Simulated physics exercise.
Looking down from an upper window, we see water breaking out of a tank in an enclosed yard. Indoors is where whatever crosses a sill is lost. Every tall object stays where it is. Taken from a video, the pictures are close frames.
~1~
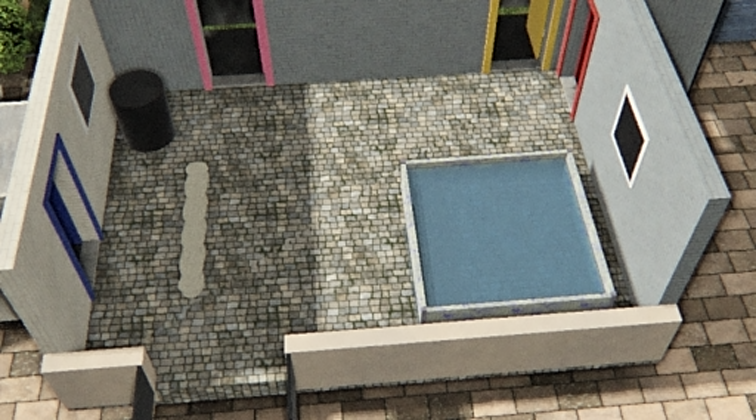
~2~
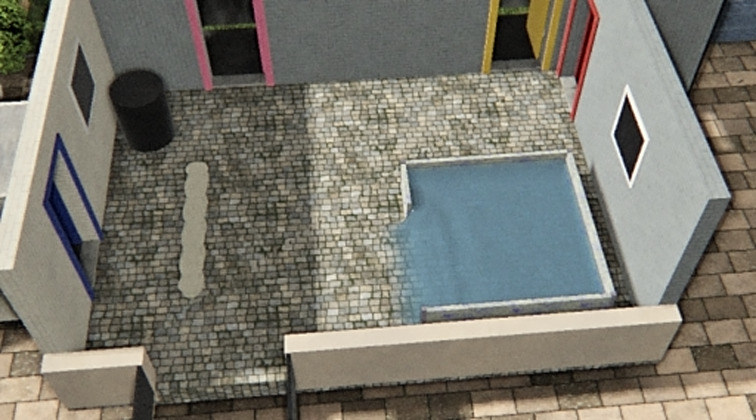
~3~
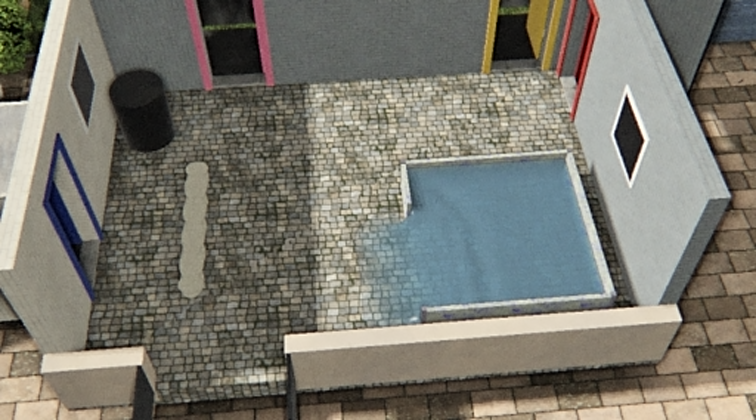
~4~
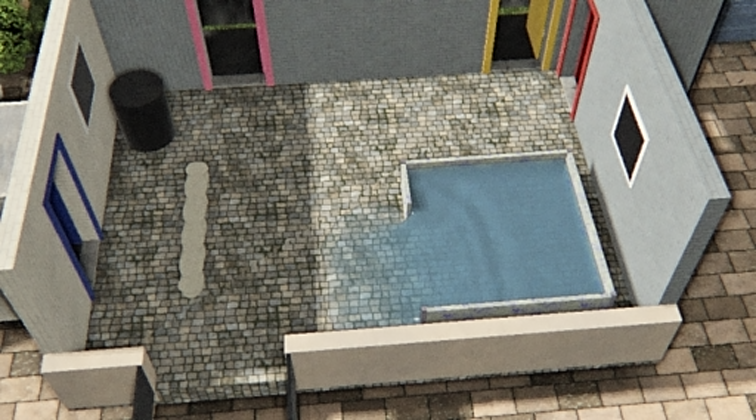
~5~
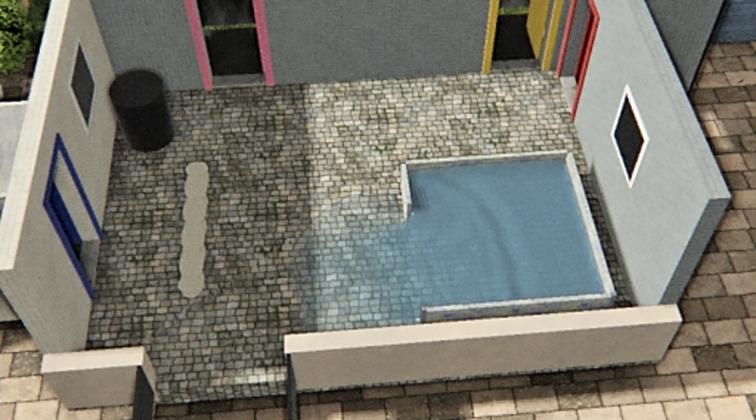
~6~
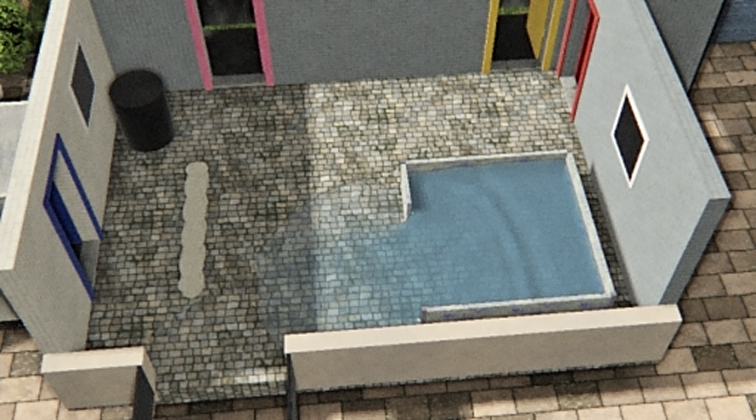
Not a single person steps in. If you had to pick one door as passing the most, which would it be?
I would pick the pink door.
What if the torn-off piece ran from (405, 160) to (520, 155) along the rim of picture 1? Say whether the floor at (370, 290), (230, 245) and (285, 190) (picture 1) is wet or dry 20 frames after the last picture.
Going through them one by one, I'd call them spared, spared and spared.
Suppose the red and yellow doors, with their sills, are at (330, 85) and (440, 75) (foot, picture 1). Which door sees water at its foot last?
The door marked yellow.
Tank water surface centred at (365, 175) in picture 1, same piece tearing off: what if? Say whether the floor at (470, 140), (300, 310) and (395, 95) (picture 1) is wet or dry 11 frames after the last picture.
Result, in order: Unaffected; unaffected; unaffected.
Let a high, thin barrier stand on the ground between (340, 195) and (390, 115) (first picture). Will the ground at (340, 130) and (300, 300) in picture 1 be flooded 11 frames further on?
Going in order, the first is spared and the second is swamped.
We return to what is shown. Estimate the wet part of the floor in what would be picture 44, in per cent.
It works out to about 75 in a hundred.
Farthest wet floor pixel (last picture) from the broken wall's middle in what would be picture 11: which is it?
My best guess is about (132, 315).
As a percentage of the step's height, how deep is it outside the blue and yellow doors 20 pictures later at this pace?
First 260 percent, then 0 percent.
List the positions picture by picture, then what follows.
In the first picture, still water in the open tank at (501, 228).
In the second picture, water pours out at (418, 269) and has run to a hidden place.
In the third picture, the front is at a hidden place, out from the gap at (417, 270).
In the fourth picture, the front is at a hidden place, out from the gap at (417, 270).
In the fifth picture, the front is at (300, 252), out from the gap at (417, 270).
In the sixth picture, the front is at (262, 265), out from the gap at (417, 271).
A moment on, water covers 30 % of the floor; red door not reached, yellow door not reached, blue door not reached, pink door not reached.
Next, water covers 35 % of the floor; red door not reached, yellow door not reached, blue door not reached, pink door not reached.
Then, water covers 50 % of the floor; red door not reached, yellow door not reached, blue door a trickle in, pink door a trickle in.
Later, water covers 75 % of the floor; red door not reached, yellow door not reached, blue door some in, pink door some in.
In the end, water covers 95 % of the floor; red door some in, yellow door a trickle in, blue door some in, pink door a lot in; the pink door has let in the most.
